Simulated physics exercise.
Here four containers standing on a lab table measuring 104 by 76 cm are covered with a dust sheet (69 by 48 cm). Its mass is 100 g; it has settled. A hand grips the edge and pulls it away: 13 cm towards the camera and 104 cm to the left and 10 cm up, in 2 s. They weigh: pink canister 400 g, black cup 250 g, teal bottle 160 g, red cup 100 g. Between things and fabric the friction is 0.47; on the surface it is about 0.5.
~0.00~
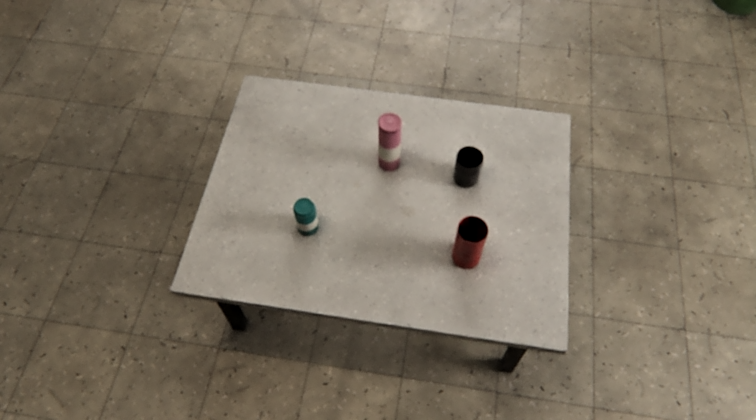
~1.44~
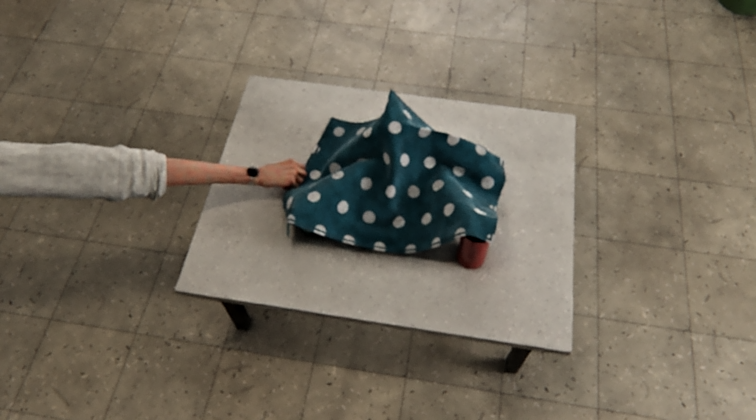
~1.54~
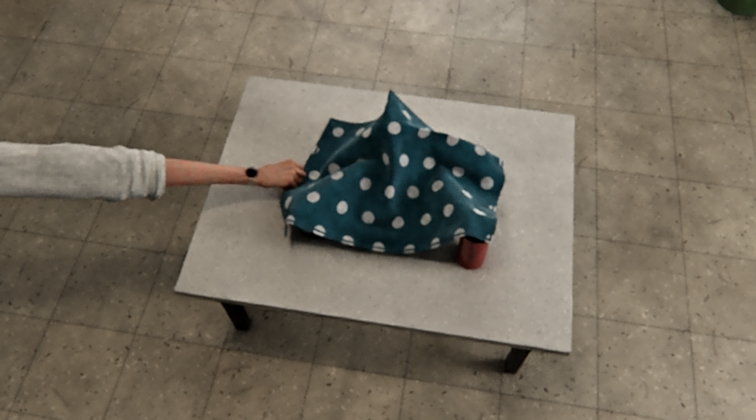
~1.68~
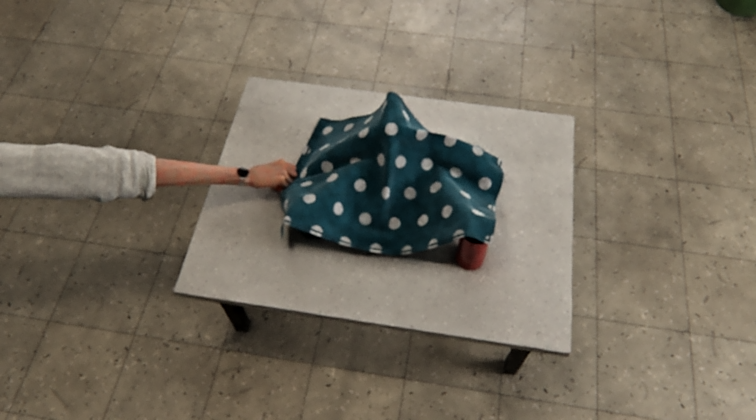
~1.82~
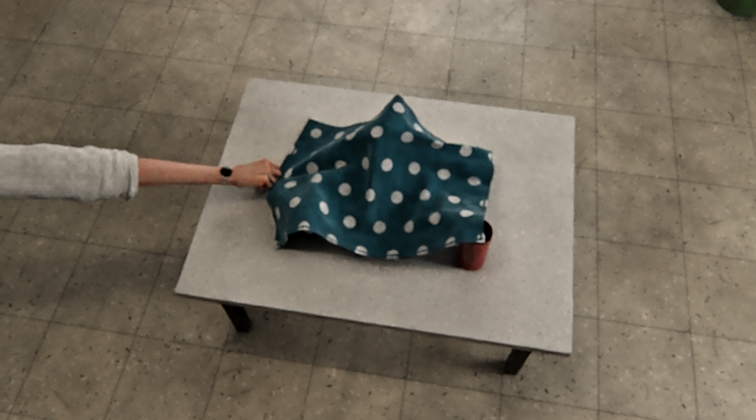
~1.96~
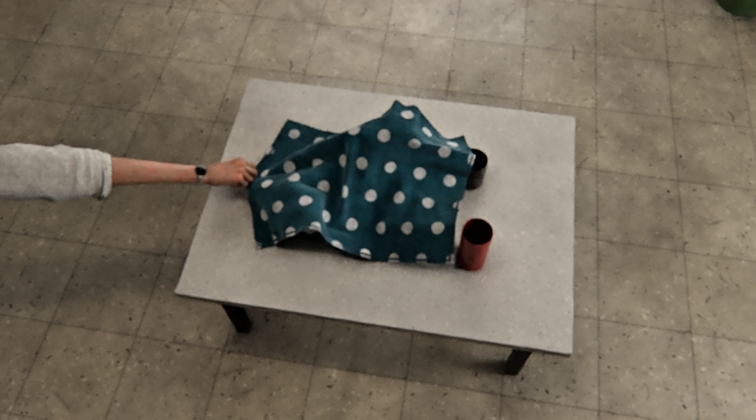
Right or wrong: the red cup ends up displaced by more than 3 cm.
Wrong.
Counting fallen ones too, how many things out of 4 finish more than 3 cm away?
1.
At 2.4 s, middle of the dust sheet at (262, 170); teal bottle on its side, 9 cm off its start.
At 2.7 s, middle of the dust sheet at (169, 181); teal bottle on its side, 12 cm off its start.
At 3.1 s, middle of the dust sheet at (68, 203); teal bottle on its side, 17 cm off its start at (258, 199).
At 3.5 s, middle of the dust sheet at a place out of view; teal bottle on its side, 22 cm off its start.
At 4.3 s, middle of the dust sheet at a place out of view; red cup 0 cm off its start at (478, 231), teal bottle on its side, 31 cm off its start at (234, 162).
